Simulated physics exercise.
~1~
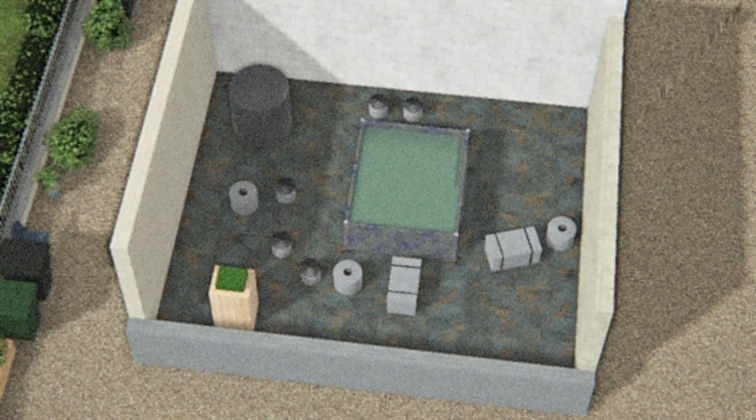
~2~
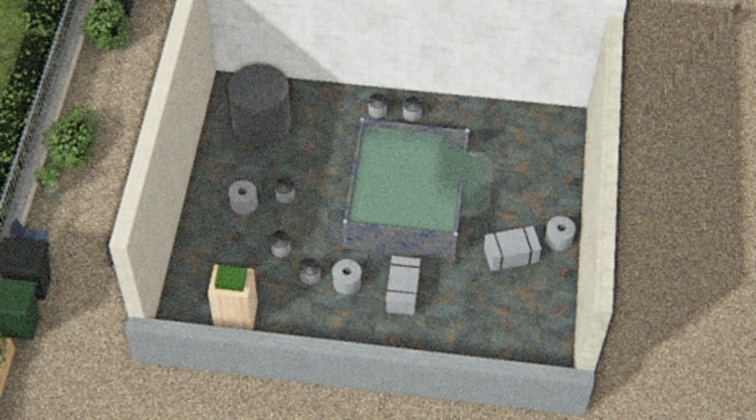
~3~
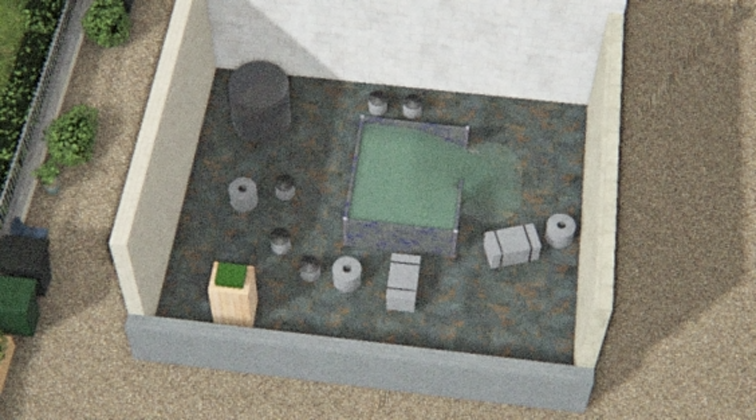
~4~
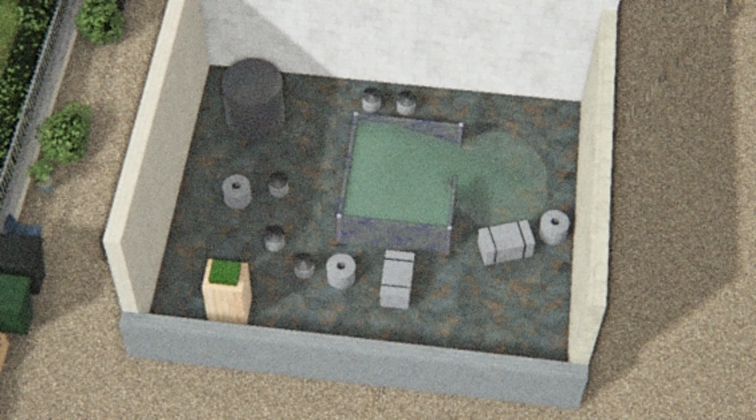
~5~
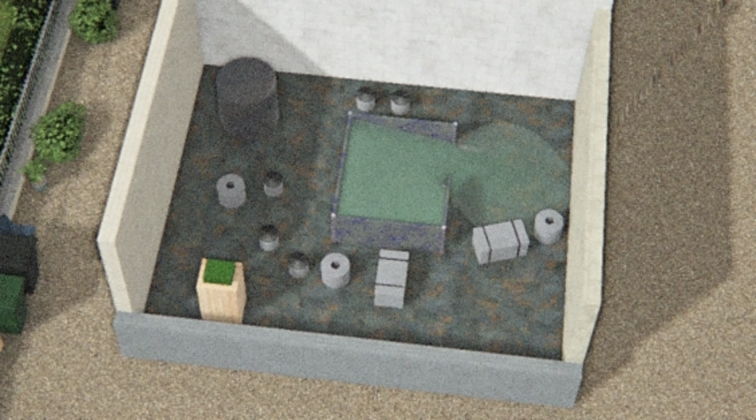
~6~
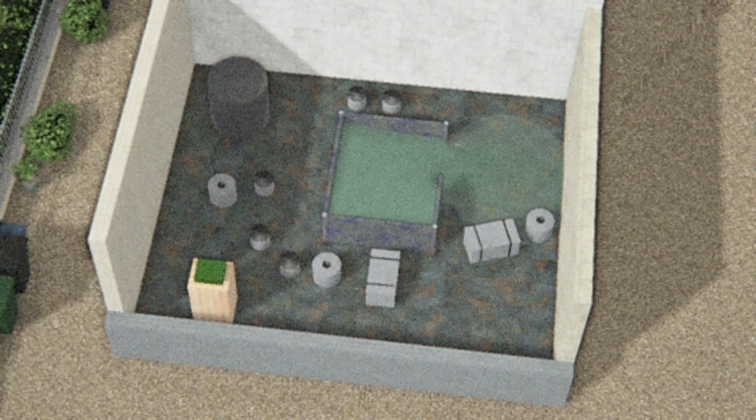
In a walled yard seen from above, green water pours through the right side of a raised square tank and spreads across the dark floor toward the right wall, while the scattered blocks, drums and planter stay in place.
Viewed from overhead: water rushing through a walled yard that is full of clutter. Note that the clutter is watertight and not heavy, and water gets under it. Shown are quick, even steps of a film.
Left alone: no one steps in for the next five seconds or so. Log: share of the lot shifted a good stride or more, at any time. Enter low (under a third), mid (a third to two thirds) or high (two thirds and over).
Low.
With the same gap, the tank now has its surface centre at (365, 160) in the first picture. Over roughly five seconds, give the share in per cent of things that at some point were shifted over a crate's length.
Some 40 per cent.
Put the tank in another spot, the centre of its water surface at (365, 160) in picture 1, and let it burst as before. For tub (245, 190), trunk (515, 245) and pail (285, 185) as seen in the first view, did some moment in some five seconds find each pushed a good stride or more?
In that order: No, that far or more, no.
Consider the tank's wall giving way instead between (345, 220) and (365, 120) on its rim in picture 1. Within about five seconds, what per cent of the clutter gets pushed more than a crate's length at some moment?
My estimate is some 60 per cent of them.
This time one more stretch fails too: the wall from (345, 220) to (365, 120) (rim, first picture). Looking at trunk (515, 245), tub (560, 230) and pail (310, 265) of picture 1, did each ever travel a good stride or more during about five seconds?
Object by object: Short of it, short of it, covered the distance.
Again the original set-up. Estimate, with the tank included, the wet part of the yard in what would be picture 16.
Estimate: 35 %.
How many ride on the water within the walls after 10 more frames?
That makes 0.
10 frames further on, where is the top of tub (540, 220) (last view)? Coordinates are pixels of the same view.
It should end up around (501, 288).
A moment on, 0 of 10 are well off their spots; 0 afloat.
Next, 1 of 10 are well off their spots; 0 afloat.
Later, 3 of 10 are well off their spots; 1 afloat.
In the end, 3 of 10 are well off their spots, and 3 have been at some point; 1 afloat.
